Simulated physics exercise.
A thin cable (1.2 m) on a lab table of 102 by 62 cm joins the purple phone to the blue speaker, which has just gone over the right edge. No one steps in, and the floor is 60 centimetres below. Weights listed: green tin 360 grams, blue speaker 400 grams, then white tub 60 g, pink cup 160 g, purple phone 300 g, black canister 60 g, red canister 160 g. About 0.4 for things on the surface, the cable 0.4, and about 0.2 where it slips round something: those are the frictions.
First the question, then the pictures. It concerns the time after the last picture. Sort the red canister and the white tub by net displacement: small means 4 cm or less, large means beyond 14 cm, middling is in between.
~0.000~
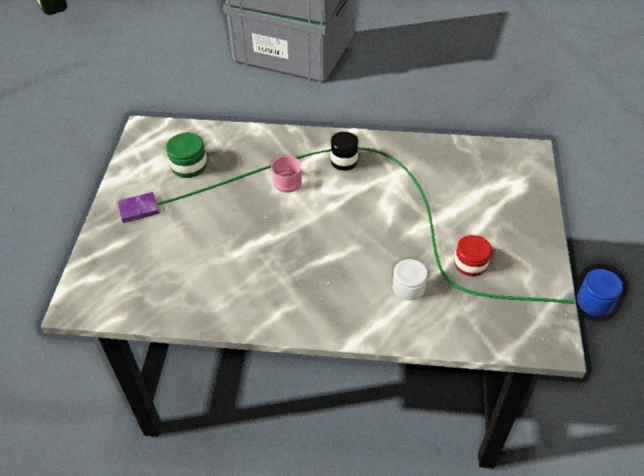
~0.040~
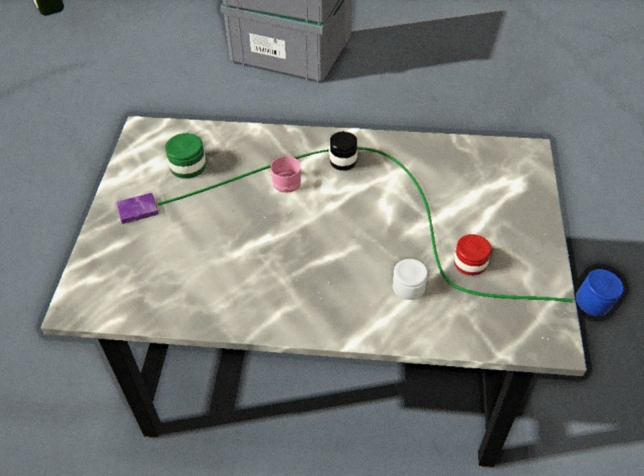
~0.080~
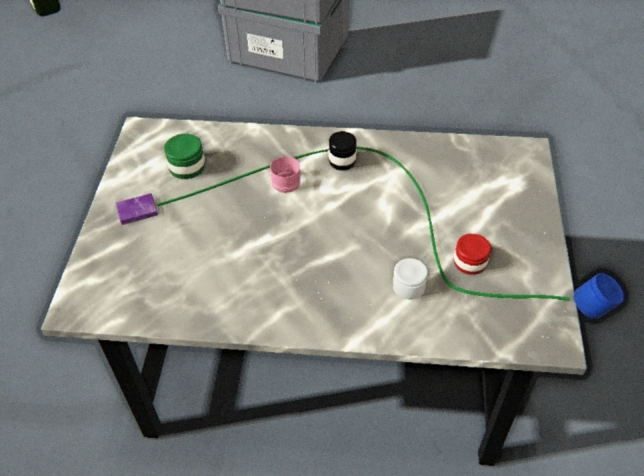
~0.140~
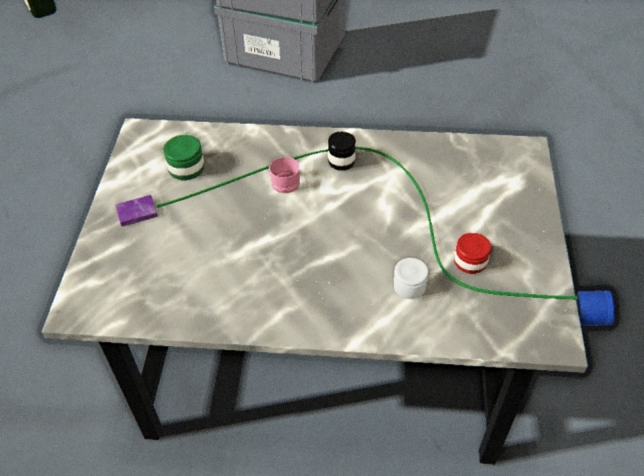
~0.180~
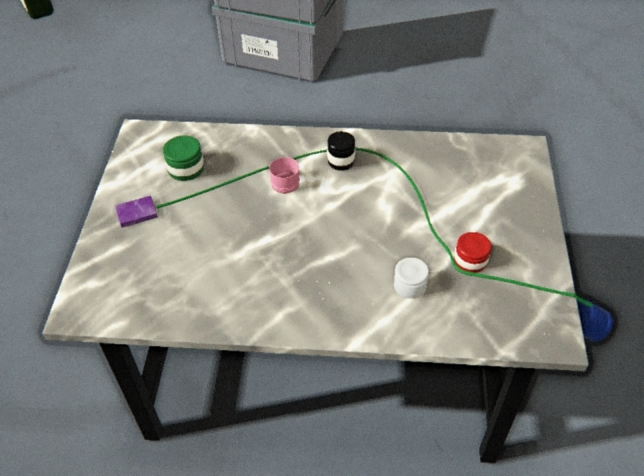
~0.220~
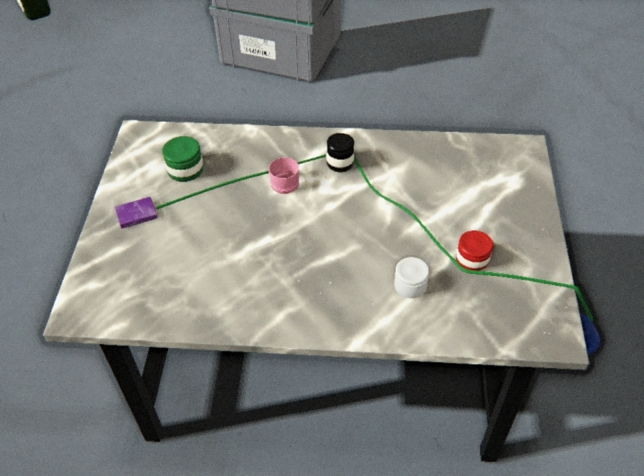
Red canister: Middling; white tub: Small.
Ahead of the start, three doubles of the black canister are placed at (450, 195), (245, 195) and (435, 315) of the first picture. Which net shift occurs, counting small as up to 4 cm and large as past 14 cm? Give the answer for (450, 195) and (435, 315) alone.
The first would move just a bit, and the second would move just a bit.
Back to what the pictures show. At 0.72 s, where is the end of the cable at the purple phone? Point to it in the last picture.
In the last view it is close to (210, 218).
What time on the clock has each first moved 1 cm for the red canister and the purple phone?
On the clock, red canister 0.26 s and purple phone 0.36 s.
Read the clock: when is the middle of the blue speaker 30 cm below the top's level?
Roughly 0.36 s.
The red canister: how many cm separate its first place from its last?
About: Red canister 8 cm.
At 0.5 s, the cable's tail end at (175, 204); red canister 8 cm off its start, black canister on its side, 31 cm off its start, pink cup 12 cm off its start.
At 0.7 s, the cable's tail end at (210, 218); red canister 8 cm off its start, black canister on its side, 45 cm off its start, pink cup 19 cm off its start.
At 1.0 s, the cable's tail end at (244, 221); red canister 8 cm off its start at (495, 220), black canister on its side, 46 cm off its start at (269, 314), pink cup 19 cm off its start at (275, 235).
At 1.2 s, the cable's tail end at (244, 221); red canister 8 cm off its start, black canister on its side, 46 cm off its start, pink cup 19 cm off its start.
At 2.4 s, the cable's tail end at (244, 221); red canister 8 cm off its start at (495, 220), white tub 0 cm off its start at (413, 270), black canister on its side, 46 cm off its start at (271, 312), pink cup 19 cm off its start at (275, 235).
